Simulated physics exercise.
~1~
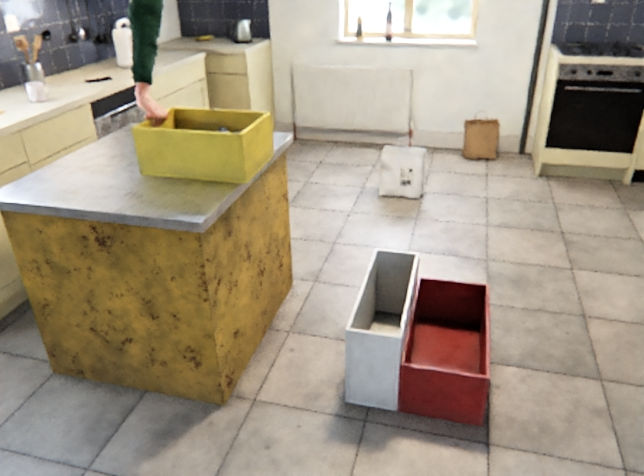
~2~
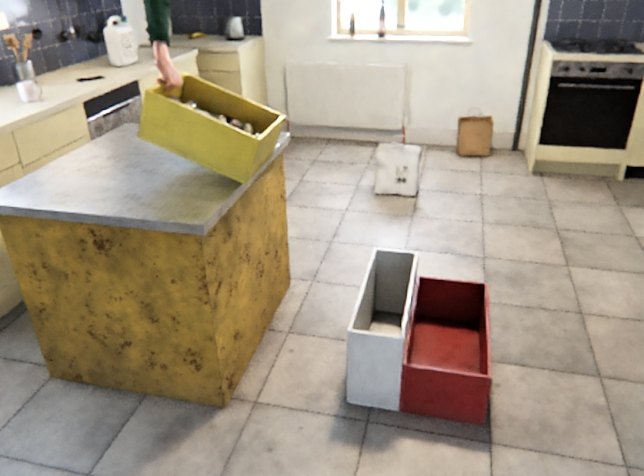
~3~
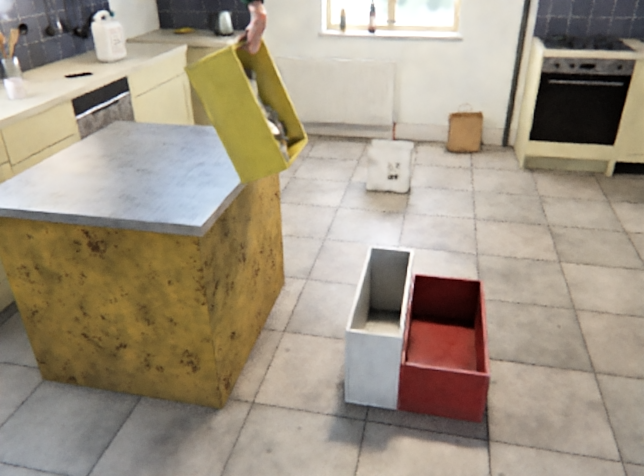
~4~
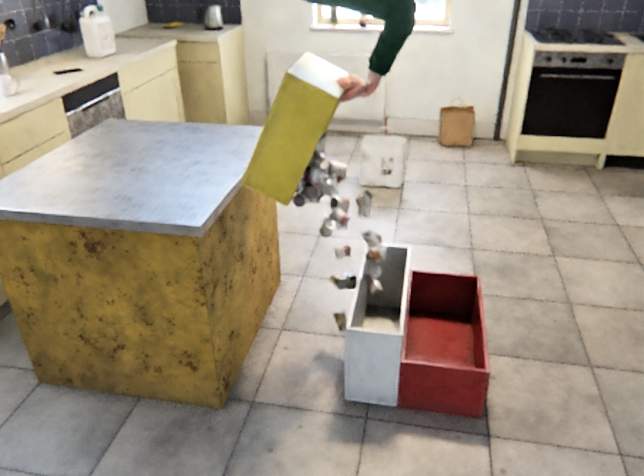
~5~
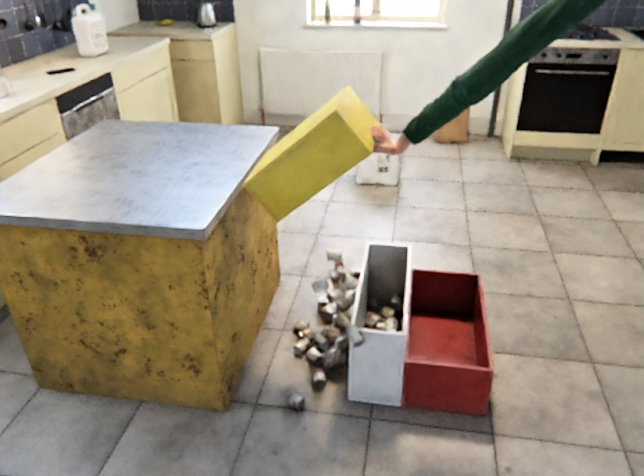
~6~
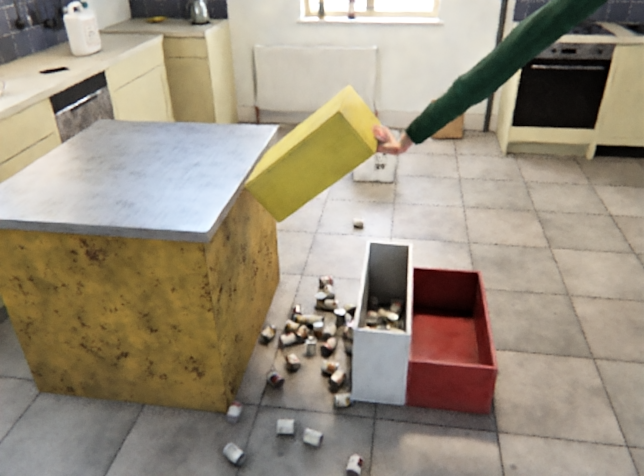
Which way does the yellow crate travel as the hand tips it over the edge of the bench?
The yellow crate moves to the right as it tips over the edge of the bench.
